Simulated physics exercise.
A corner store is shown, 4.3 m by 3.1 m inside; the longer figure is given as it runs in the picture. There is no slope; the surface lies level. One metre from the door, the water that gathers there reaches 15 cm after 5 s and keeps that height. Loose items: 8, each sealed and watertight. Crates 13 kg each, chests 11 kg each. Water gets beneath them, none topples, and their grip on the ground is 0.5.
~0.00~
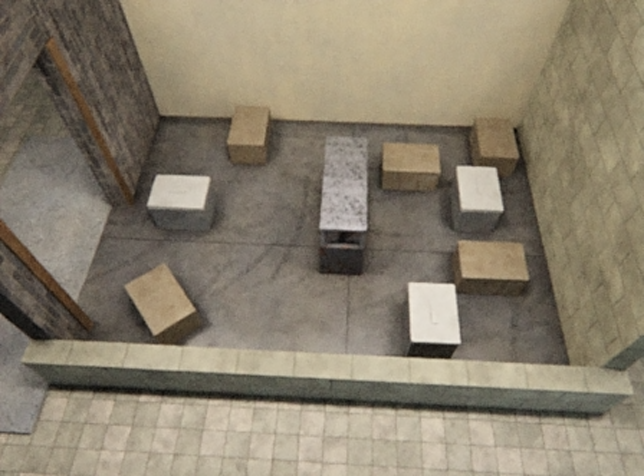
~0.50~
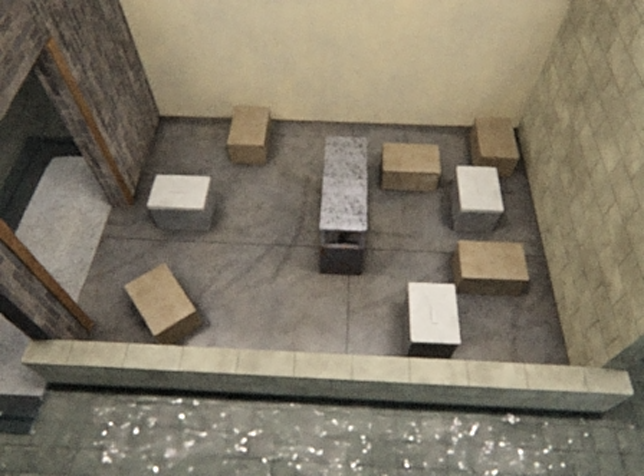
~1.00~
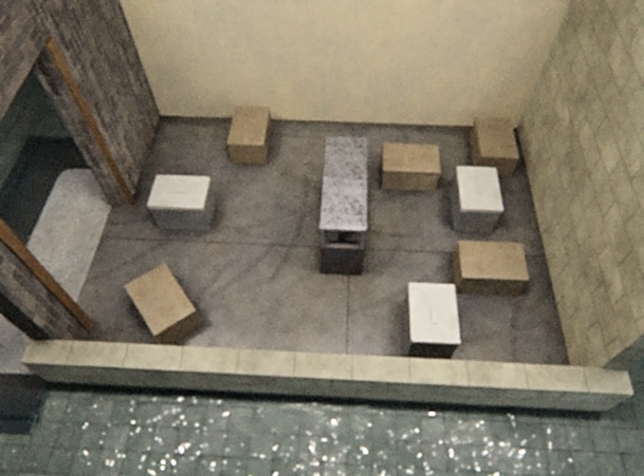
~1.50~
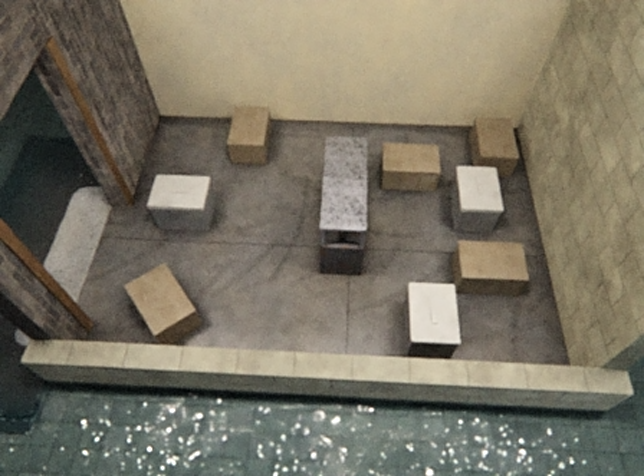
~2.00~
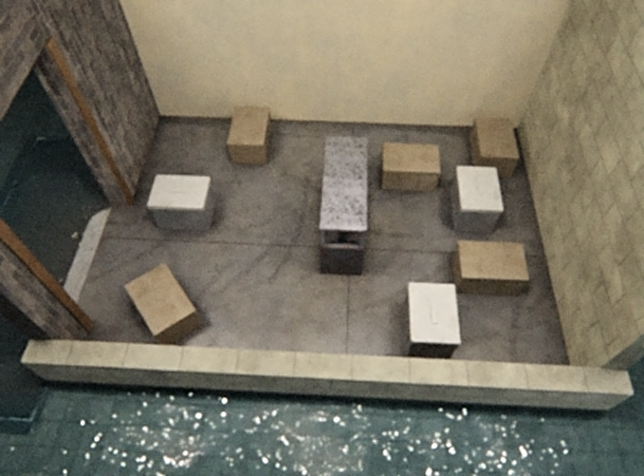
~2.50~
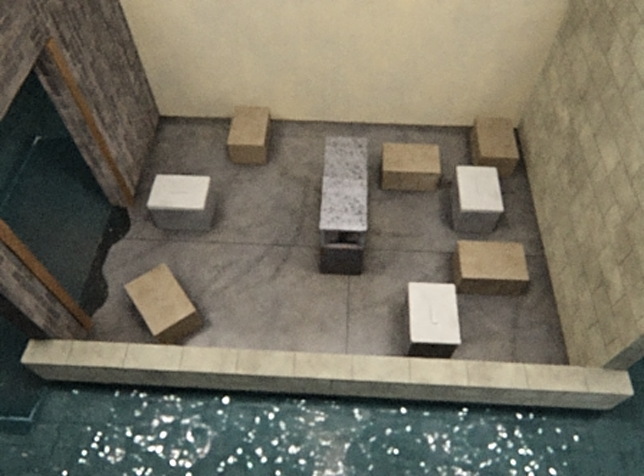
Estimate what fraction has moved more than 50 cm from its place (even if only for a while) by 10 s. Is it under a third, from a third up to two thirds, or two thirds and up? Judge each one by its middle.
The share is a third up to two thirds.
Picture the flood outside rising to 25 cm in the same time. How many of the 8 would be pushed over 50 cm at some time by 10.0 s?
7.
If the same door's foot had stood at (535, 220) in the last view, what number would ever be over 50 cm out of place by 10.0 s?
The answer would then be 4.
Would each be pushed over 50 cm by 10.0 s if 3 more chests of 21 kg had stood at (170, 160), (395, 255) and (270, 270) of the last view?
Order as given - inside the limit, inside the limit, inside the limit.
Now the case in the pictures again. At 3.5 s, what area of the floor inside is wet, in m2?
About 1.0 m2.
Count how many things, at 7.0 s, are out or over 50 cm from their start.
Tally: 2.
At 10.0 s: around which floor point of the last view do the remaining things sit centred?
Centre of the remaining things: Roughly (415, 210).
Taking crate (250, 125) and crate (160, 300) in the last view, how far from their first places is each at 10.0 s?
They sit 20 cm and 300 cm away, in the order given.
After 3.5 s 0 of 8 are over 50 cm from their spots; 0 afloat.
After 4.5 s 0 of 8 are over 50 cm from their spots; 0 afloat.
After 7.0 s 2 of 8 are over 50 cm from their spots; 1 afloat.
After 10.0 s 3 of 8 are over 50 cm from their spots, and 3 have been at some point; 2 afloat.
